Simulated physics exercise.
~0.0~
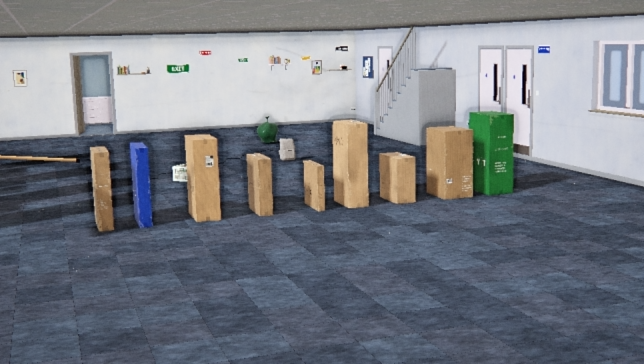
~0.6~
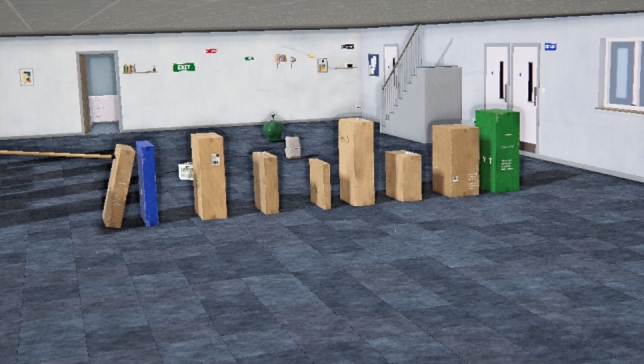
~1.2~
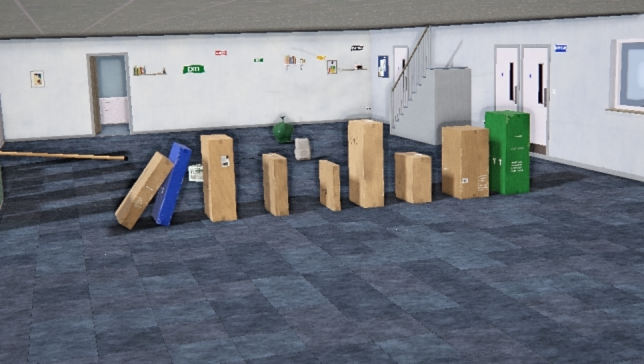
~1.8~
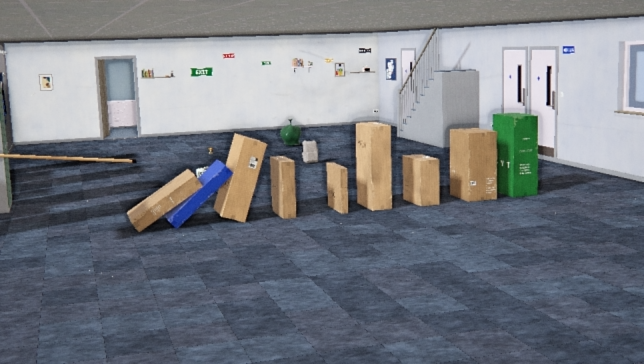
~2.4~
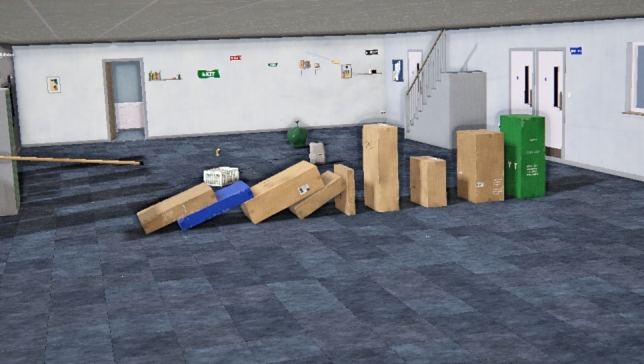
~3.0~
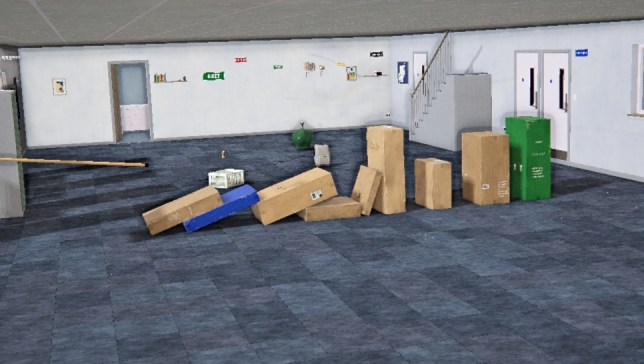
The clip opens on a row of nine upright cartons, mostly brown, with a blue one second and a green one at the far right, on a dark carpeted floor. A pole reaches in from the left, and the first carton tips right into the blue one. The blue carton leans over in turn and the tall brown one beyond it tilts, as the view drifts slightly left. That one drops onto the next, which topples against a small carton. The small carton ends propped against a tall one, which holds, leaving the last four standing.
